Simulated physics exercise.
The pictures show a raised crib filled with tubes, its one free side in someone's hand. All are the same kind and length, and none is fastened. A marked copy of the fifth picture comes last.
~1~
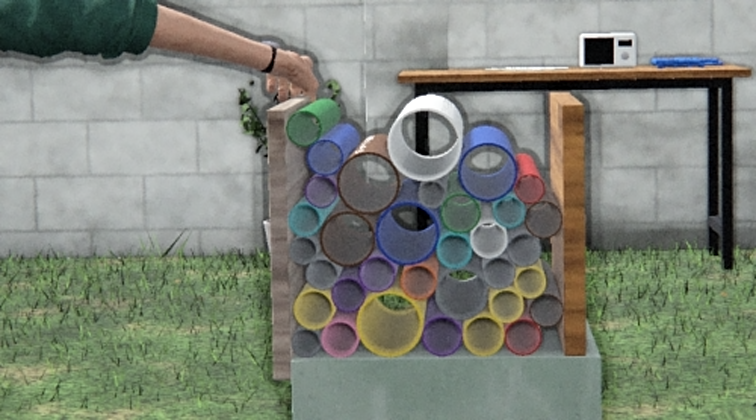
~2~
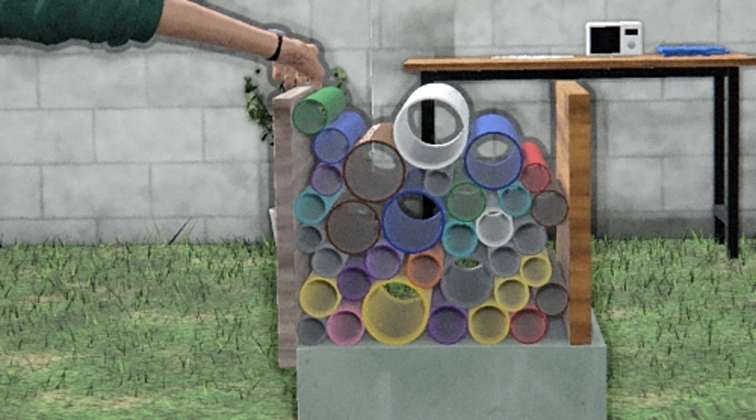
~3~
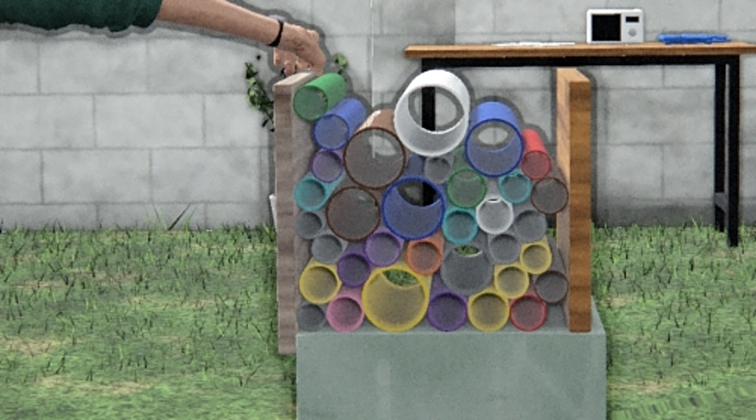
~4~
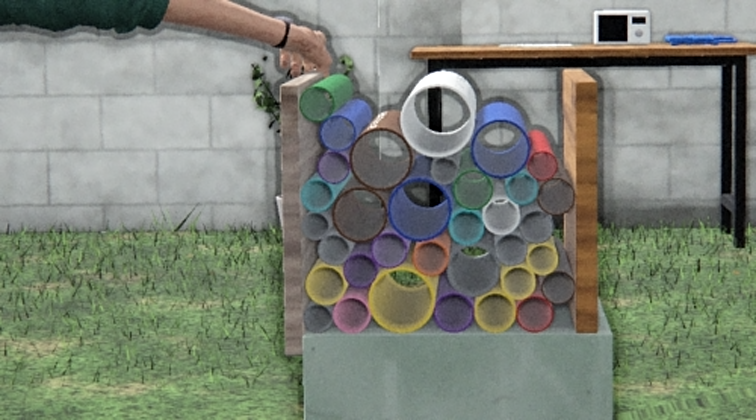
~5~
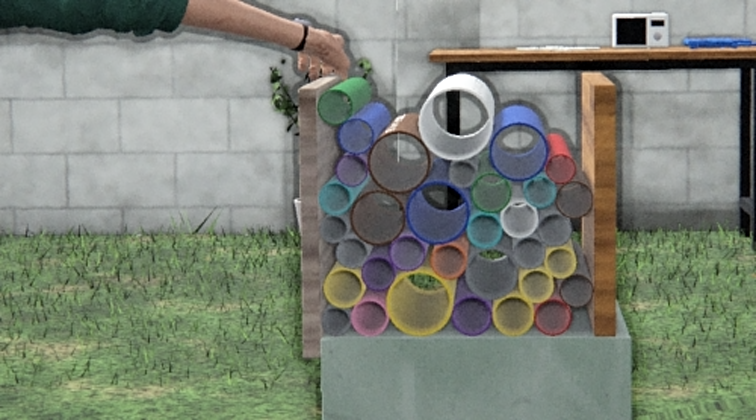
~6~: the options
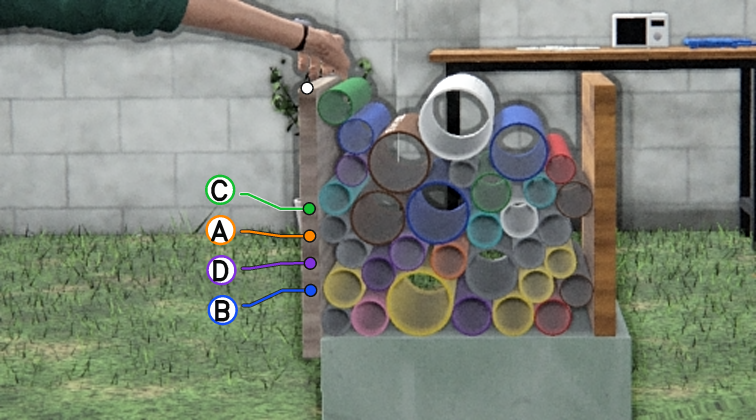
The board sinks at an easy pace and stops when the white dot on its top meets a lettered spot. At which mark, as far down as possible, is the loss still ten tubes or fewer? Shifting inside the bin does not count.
The last mark within the limit is B.
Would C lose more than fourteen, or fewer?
Fewer than fourteen.
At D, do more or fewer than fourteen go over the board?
It loses fewer than fourteen.
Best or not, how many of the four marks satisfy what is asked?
Four of them.
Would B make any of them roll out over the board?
Yes, at B.
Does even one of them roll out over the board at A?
At A: Yes.
On the marked copy, A at (310, 236); B at (311, 290); C at (309, 209); D at (310, 263); the white dot at (307, 88).
With B. Early on, top of the board (318, 174).
Further on, top of the board (320, 269).
At the end, top of the board (320, 289), about seven out over the board.
As for the rest, A three out over the board; C one out over the board; D about five out over the board.
